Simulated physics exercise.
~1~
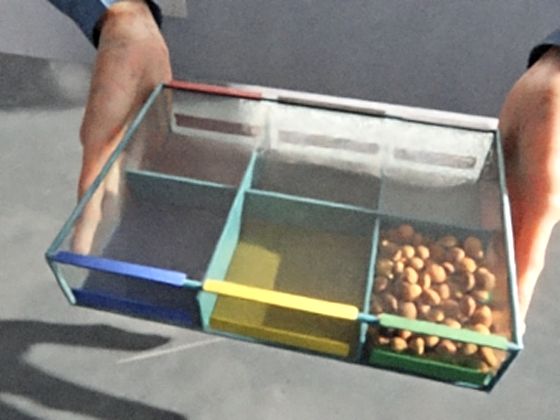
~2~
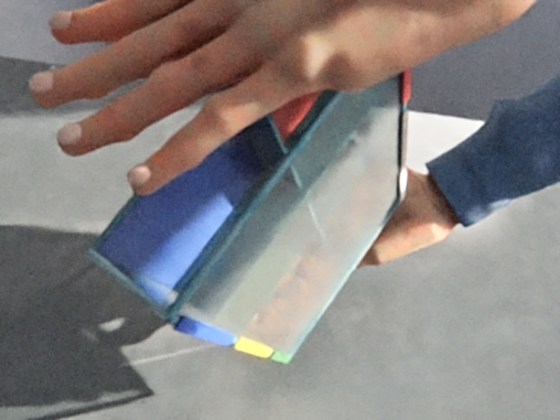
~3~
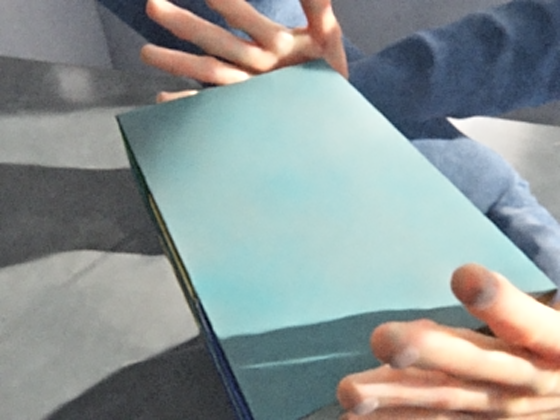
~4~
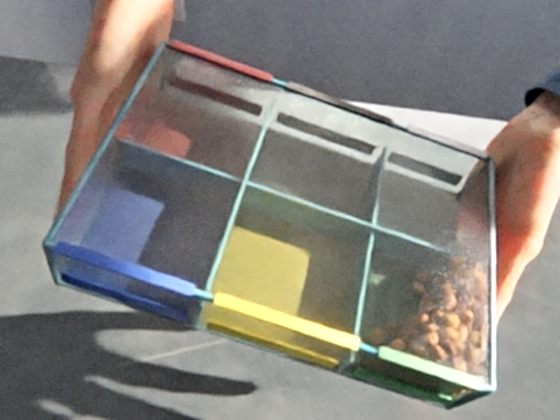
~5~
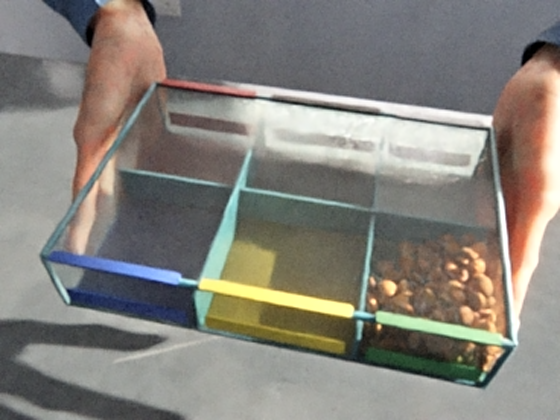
Two hands hold a clear-lidded box with six compartments above a grey surface, seen from above by a slightly swaying camera. Blue, yellow and green mark the near edge from left to right, with red at the far left, and brown kibble fills the near right compartment beside the green strip. The hands tip the box up on its side, then turn it fully over so its plain teal underside shows. They roll it back until the lid faces up again. The box settles level, with the kibble still gathered in the green compartment and the others empty.
